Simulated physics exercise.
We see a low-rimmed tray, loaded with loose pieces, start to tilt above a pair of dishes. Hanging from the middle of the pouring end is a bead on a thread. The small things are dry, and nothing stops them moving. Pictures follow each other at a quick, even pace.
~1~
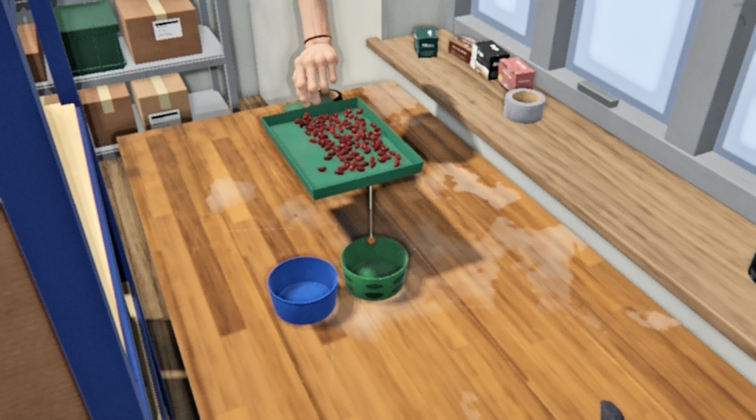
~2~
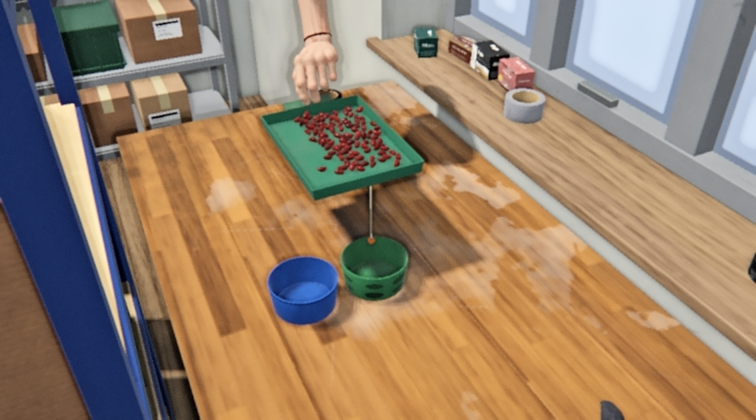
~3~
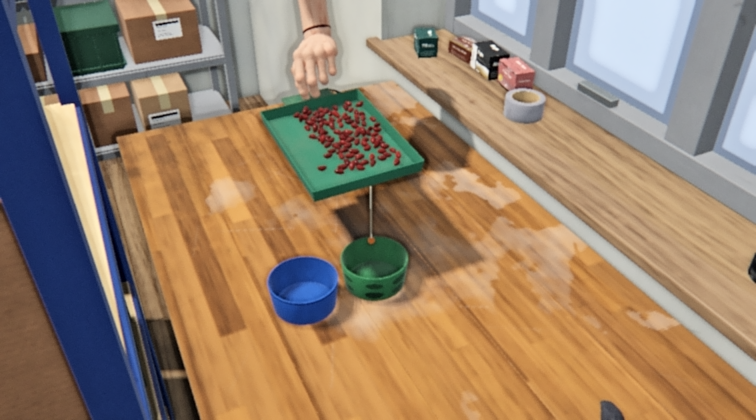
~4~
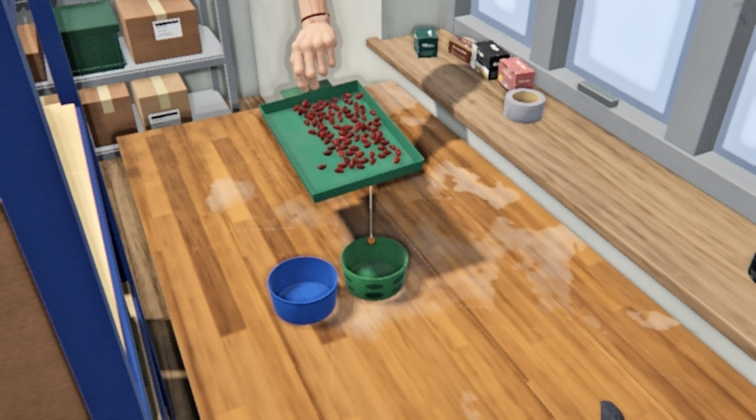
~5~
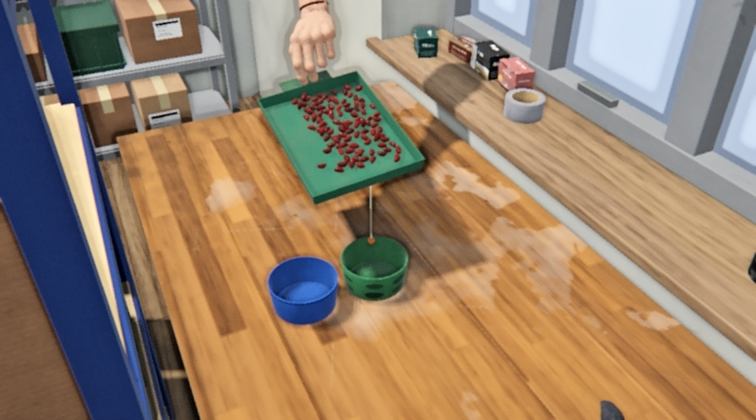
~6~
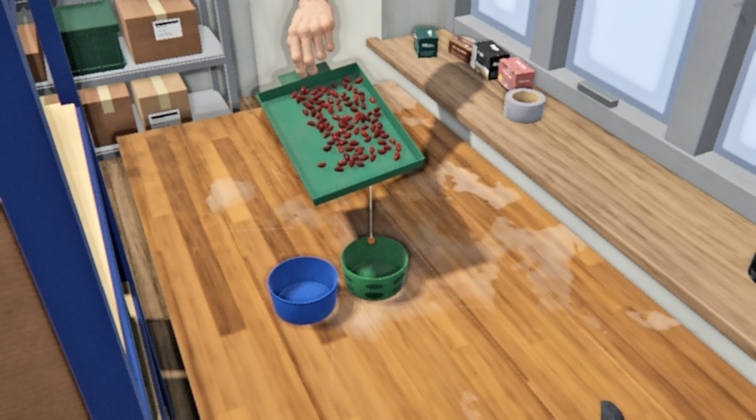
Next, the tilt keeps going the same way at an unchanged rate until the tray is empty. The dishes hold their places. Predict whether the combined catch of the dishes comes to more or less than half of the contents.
The combined catch is more than half.
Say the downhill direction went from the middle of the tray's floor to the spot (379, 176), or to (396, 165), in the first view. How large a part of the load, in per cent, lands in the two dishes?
The first gives 30 %, the second 0 %.
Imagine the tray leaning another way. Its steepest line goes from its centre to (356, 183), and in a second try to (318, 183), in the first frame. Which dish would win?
Well, the one to the right comes out on top first, then the one to the left.
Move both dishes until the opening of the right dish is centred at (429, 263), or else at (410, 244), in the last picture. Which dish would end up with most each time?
For the two places in order: The leftward one, the leftward one.
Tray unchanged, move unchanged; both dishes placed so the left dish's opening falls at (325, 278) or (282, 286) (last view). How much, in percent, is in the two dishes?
First try: Roughly 90 per cent; second try: Roughly 70 per cent.
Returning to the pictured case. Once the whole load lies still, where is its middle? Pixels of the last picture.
Last view, resting centre - approx. (331, 291).
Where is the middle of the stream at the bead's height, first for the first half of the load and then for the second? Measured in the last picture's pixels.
(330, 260) for the early half, (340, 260) for the late half.
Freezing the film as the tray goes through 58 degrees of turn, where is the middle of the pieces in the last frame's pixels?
The middle of the load sits near (333, 166).
Just after the last frame, tray tipped steeply; every one on the tray.
A moment on, tray tipped right over; the larger part on the tray; about a tenth in the left dish; just a few outside both; just a few in the air.
Further on, tray tipped past a quarter turn; roughly half in the left dish; roughly a third in the right dish; roughly a quarter outside both.
When it is over, tray tipped past a quarter turn; roughly half in the left dish; roughly a third in the right dish; roughly a quarter outside both.
